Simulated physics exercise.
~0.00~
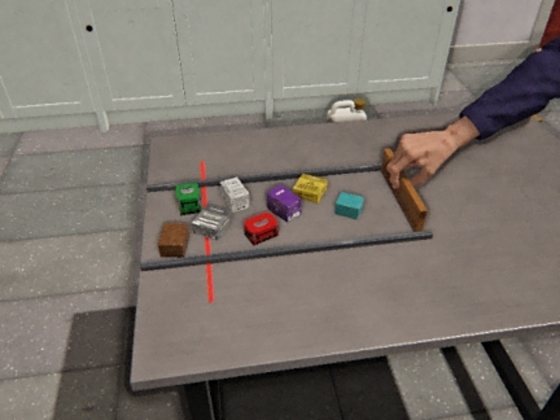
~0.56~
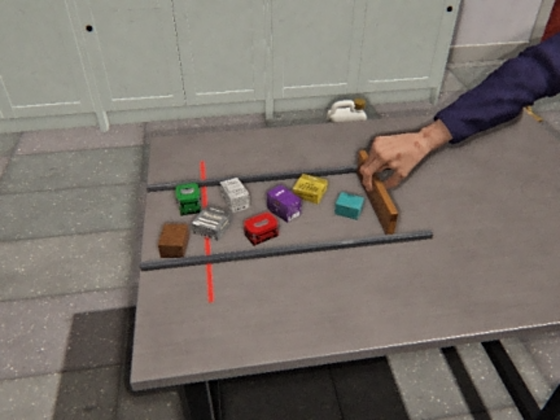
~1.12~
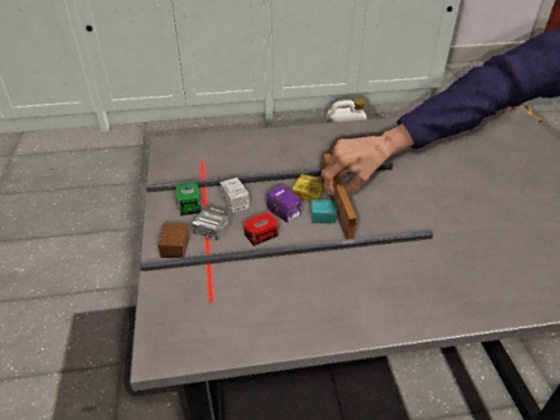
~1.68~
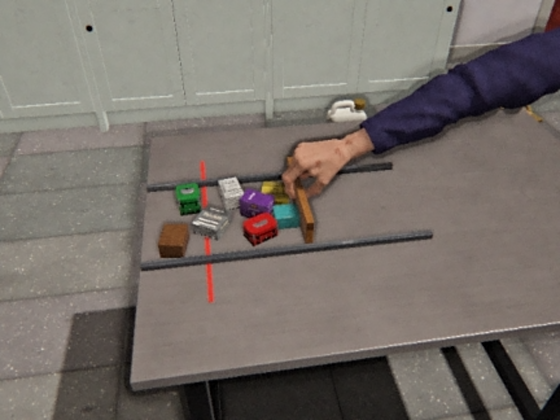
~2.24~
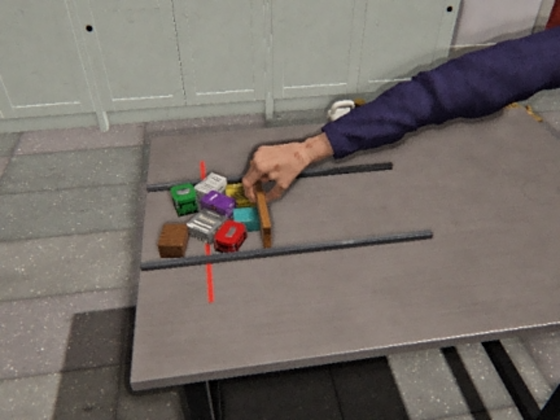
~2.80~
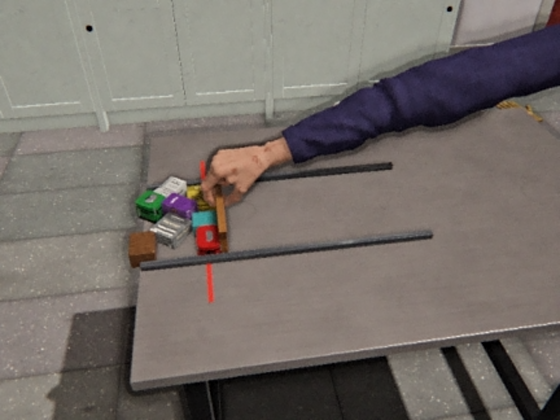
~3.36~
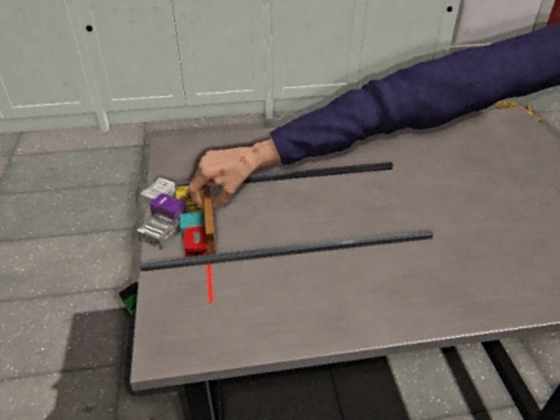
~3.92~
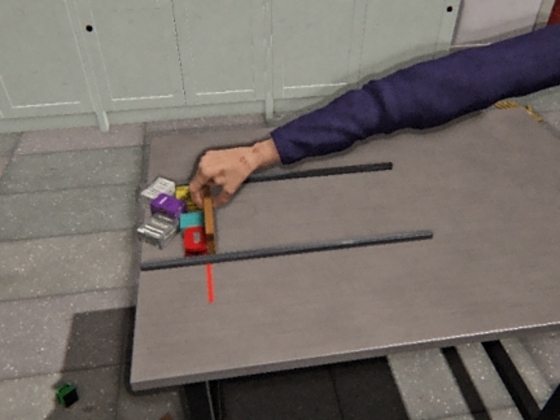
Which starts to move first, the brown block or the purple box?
The purple box starts to move first, shifting left as the board closes up the pile. The brown block stays put until later.
